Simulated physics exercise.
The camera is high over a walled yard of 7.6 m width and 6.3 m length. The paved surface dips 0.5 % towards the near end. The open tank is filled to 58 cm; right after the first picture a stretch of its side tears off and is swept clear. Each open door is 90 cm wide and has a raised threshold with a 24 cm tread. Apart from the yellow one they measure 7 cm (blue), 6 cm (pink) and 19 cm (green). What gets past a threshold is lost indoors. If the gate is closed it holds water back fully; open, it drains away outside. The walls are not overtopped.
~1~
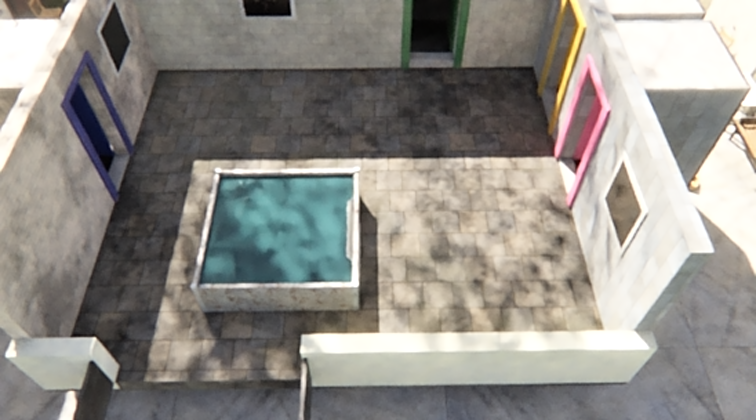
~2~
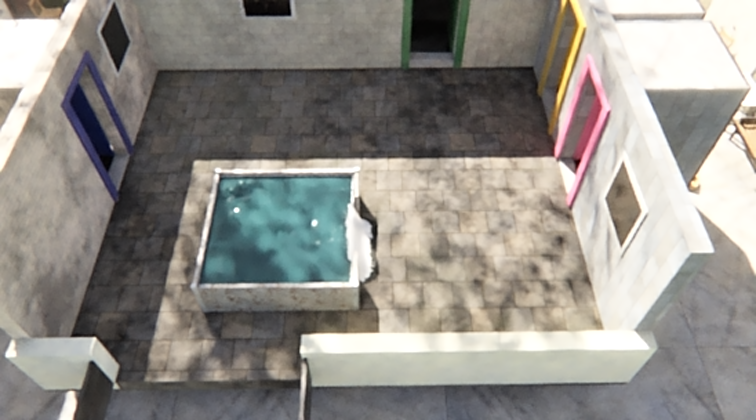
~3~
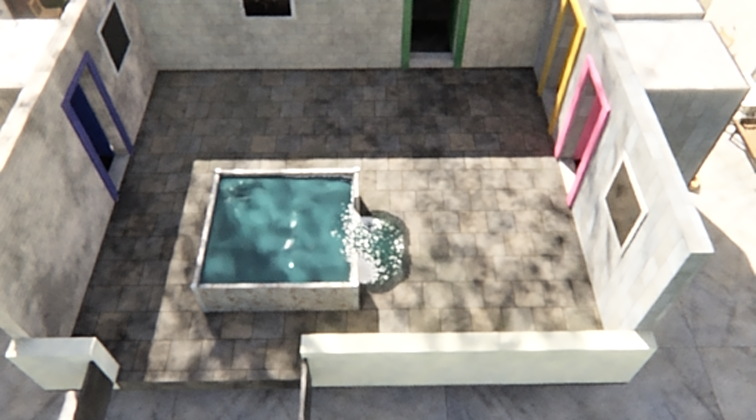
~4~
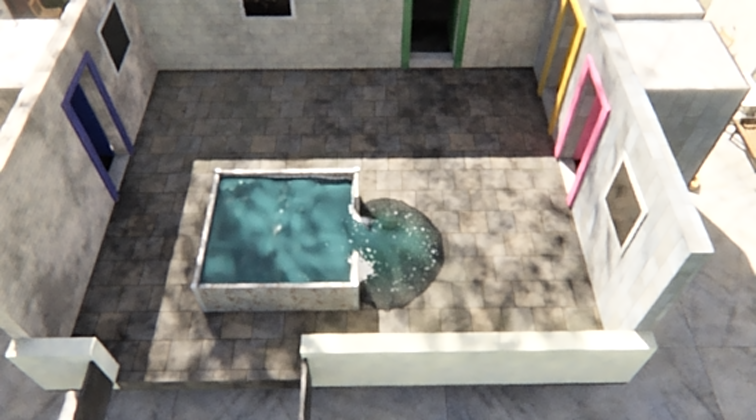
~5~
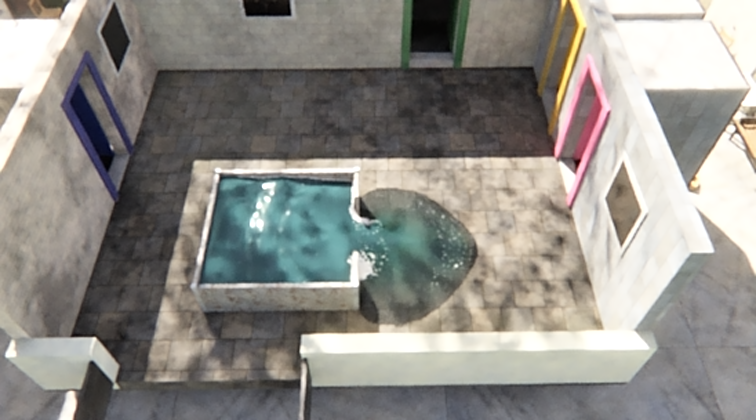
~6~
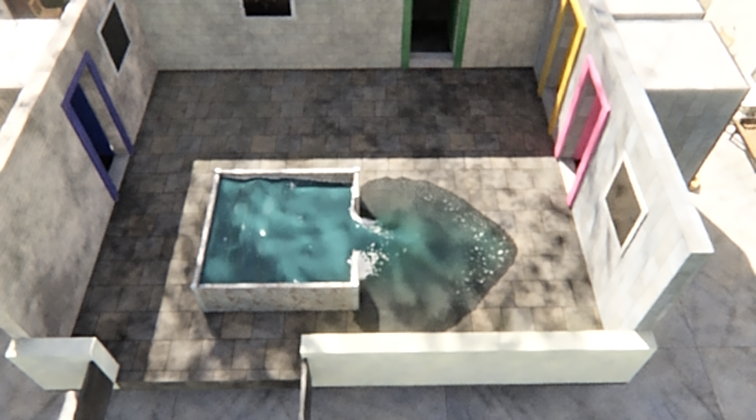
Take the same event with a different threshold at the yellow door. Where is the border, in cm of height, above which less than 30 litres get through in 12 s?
At least 6.5 cm or so.
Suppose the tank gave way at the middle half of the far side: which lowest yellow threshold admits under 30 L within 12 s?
Then roughly 8.0 cm.
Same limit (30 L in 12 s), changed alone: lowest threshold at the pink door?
Roughly 12.0 cm at pink.
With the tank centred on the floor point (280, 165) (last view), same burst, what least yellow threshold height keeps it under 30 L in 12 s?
About 12.5 cm.
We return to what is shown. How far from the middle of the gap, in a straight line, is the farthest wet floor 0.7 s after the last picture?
Roughly 3.8 m.
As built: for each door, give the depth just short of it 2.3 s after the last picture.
In cm: Blue 0, pink 16, green 0, yellow 10.
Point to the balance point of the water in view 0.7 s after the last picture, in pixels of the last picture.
Around (334, 250).
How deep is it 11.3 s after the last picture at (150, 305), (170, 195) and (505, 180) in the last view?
Roughly 2, 2 and 5 cm, in turn.
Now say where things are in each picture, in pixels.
The first frame shows still water, 58 cm deep, in the open tank at (282, 227); the yellow door at (558, 70) is dry.
In the second frame, the front is at (371, 276), 0.3 m from the gap at (355, 242); 0.2 m2 of floor is wet, 58 cm left at the back.
In the third frame, water pours out at (355, 242) and has run 0.8 m, to (405, 240); about 9 cm deep outside, 58 cm at the back.
In the fourth frame, water pours out at (355, 242) and has run 1.3 m, to (437, 262); about 7 cm deep outside, 58 cm at the back.
In the fifth frame, the gap is at (355, 242), the front 1.8 m out at (471, 255); the back of the open tank holds 58 cm.
In the sixth frame, the gap is at (355, 242), the front 2.5 m out at (513, 251); the back of the open tank holds 56 cm; 2.8 m in a straight line remain to the yellow door at (558, 70).
Then, 0.7 s after the last picture water covers 25 % of the floor, deepest (34 cm) near (363, 253); it has not reached the yellow door.
Then, 2.3 s after the last picture water covers 35 % of the floor, deepest (28 cm) near (610, 358); 10 cm at the yellow door, 0 litres in over its 23 cm threshold.
Then, 11.3 s after the last picture water covers 95 % of the floor, deepest (8 cm) near (519, 359); 8 cm at the yellow door, 0 litres in over its 23 cm threshold.
At the yellow door as built, the water peaked near 11 cm, 8.5 s after the last picture.
Run again over the same 12 s with other heights there, 44 litres in over 5.5 cm, 21 litres over 7 cm. The limit of 30 litres is kept from about 6.5 cm up.
